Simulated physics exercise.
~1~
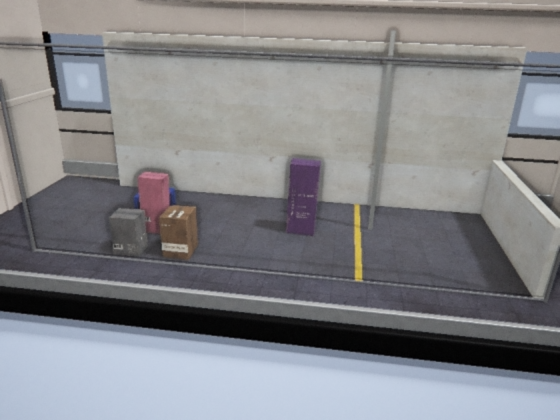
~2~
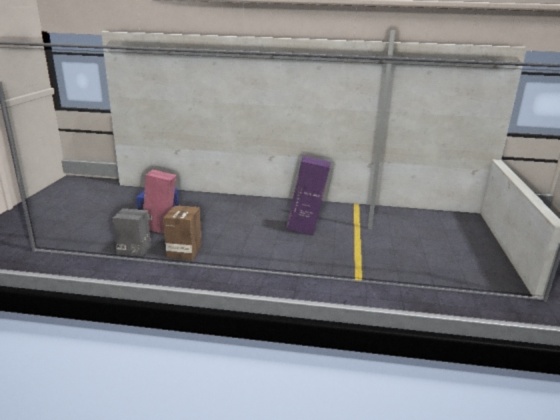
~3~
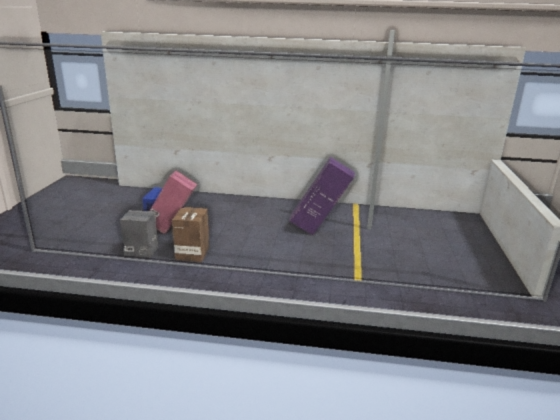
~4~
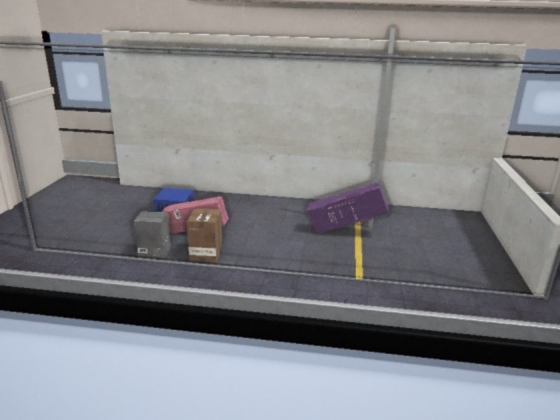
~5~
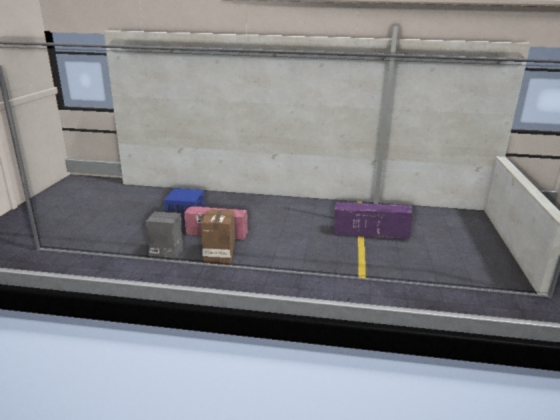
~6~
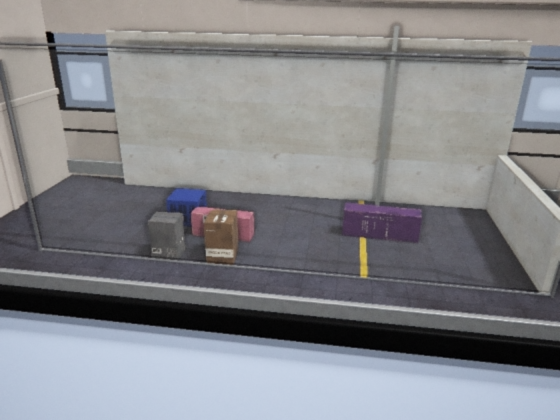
In a walled bay, purple and pink tall boxes topple right as smaller boxes slide, the purple one ending across a yellow line.
